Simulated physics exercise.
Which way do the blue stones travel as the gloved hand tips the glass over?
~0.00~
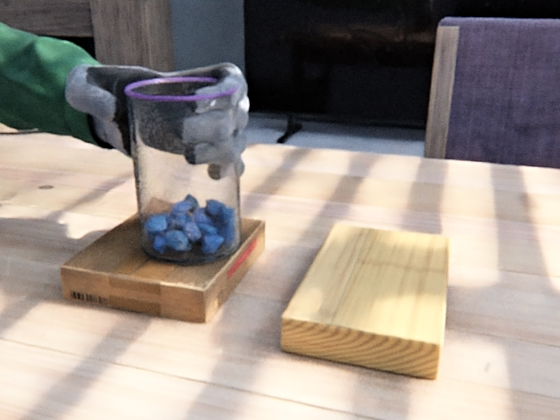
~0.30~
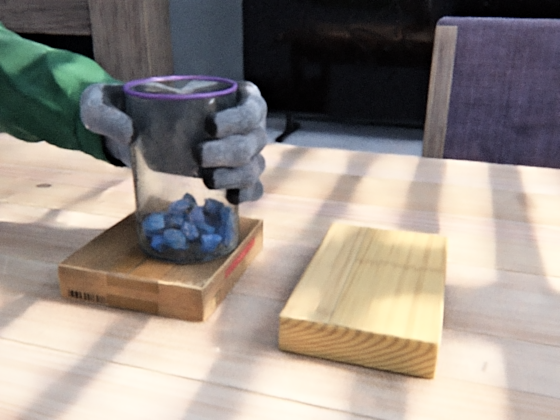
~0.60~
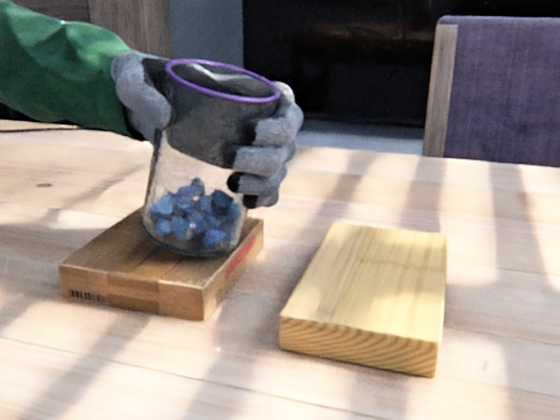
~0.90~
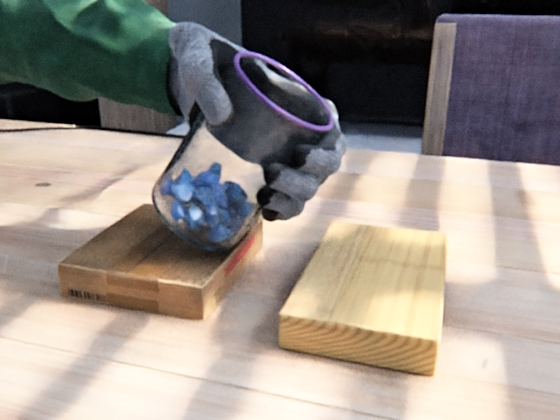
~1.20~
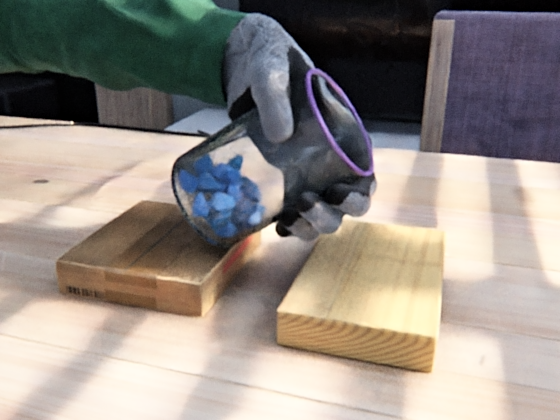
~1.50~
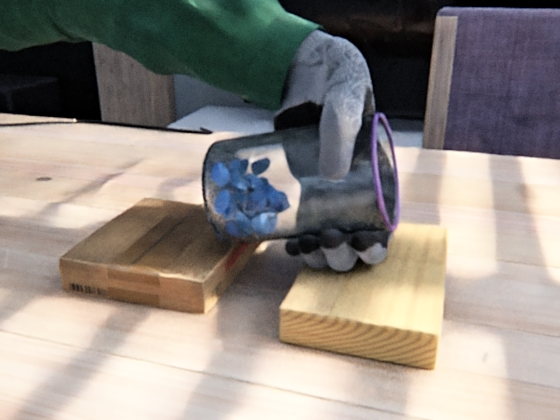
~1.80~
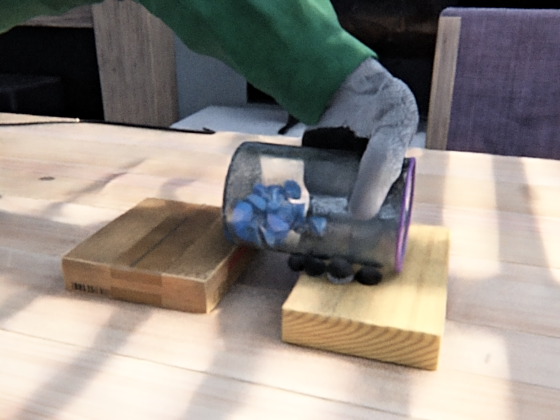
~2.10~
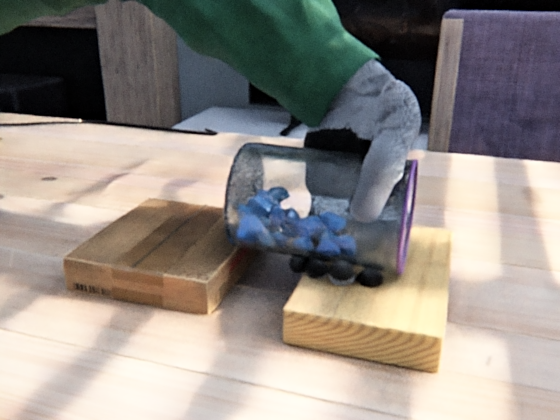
The blue stones travel to the right, staying inside the glass as it is tipped onto its side.
